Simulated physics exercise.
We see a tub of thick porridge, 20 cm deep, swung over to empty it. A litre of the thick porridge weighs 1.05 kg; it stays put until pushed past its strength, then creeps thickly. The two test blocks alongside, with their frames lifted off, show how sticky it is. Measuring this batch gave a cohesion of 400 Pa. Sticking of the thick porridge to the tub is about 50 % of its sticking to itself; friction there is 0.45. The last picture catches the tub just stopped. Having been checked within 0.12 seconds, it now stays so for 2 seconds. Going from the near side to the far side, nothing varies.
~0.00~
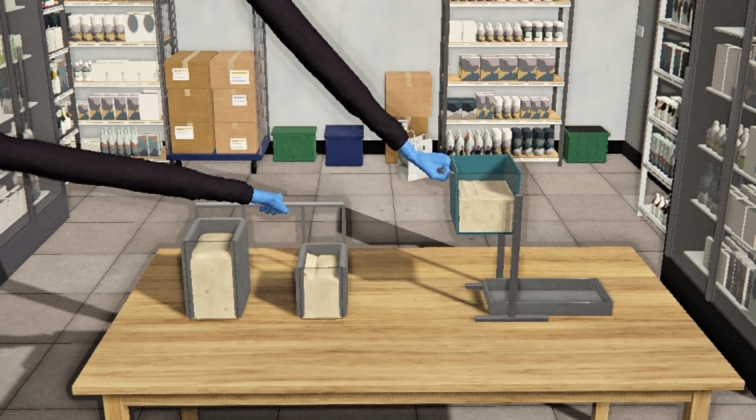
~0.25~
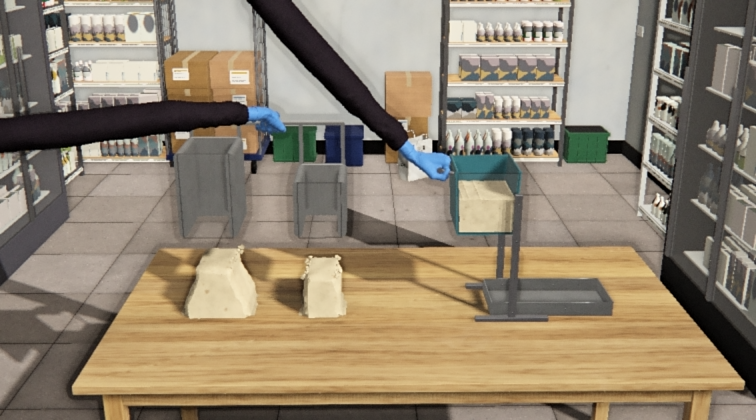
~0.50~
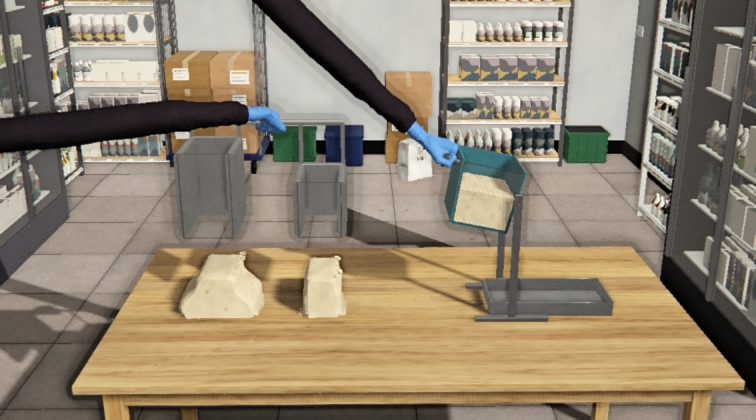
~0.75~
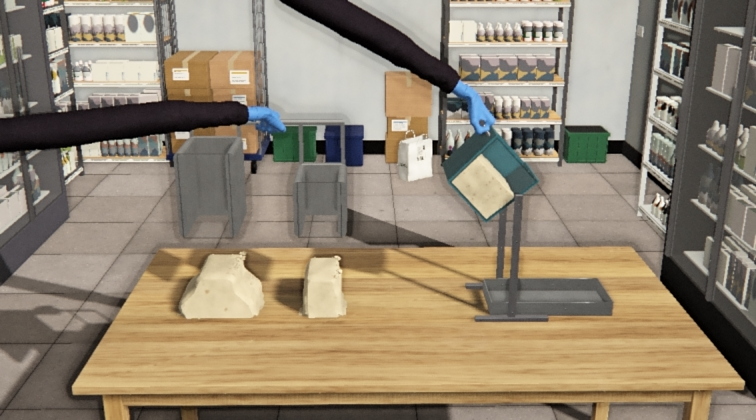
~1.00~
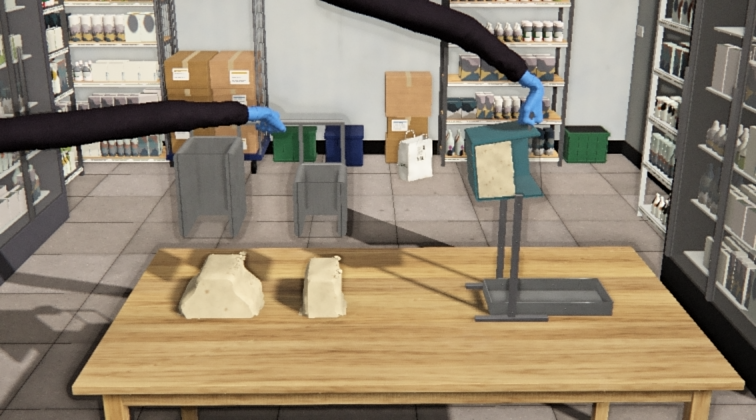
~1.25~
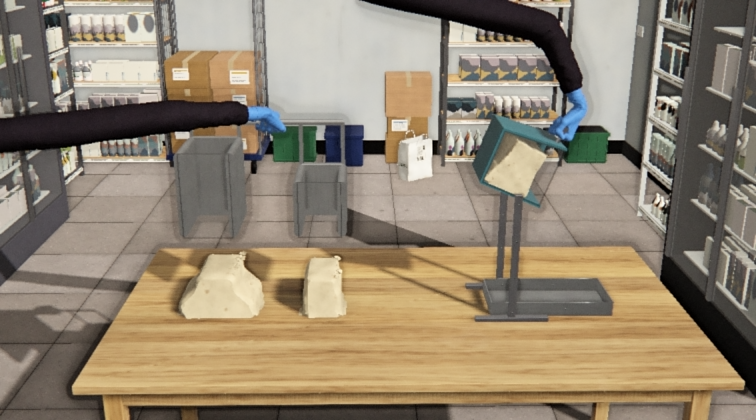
Two grey boxes were lifted by a gloved hand off pale blocks, which sagged on the table, then another gloved hand swung a teal tub of thick porridge rightward, past lying sideways.
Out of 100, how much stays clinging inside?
0 %.
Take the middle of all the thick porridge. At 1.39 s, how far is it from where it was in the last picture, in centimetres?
Measured shift, roughly 8 cm.
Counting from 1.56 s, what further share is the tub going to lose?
That comes to some 18 per cent of the load.
After 1.39 s, the tub is at 111 degrees and holds 82 %.
After 1.56 s, the tub is at 111 degrees and holds 18 %.
After 1.73 s, the tub is at 111 degrees and holds 0 %.
After 1.90 s, the tub is at 111 degrees and holds 0 %.
After 3.25 s, at the end, the tub is at 111 degrees and holds 0 %.
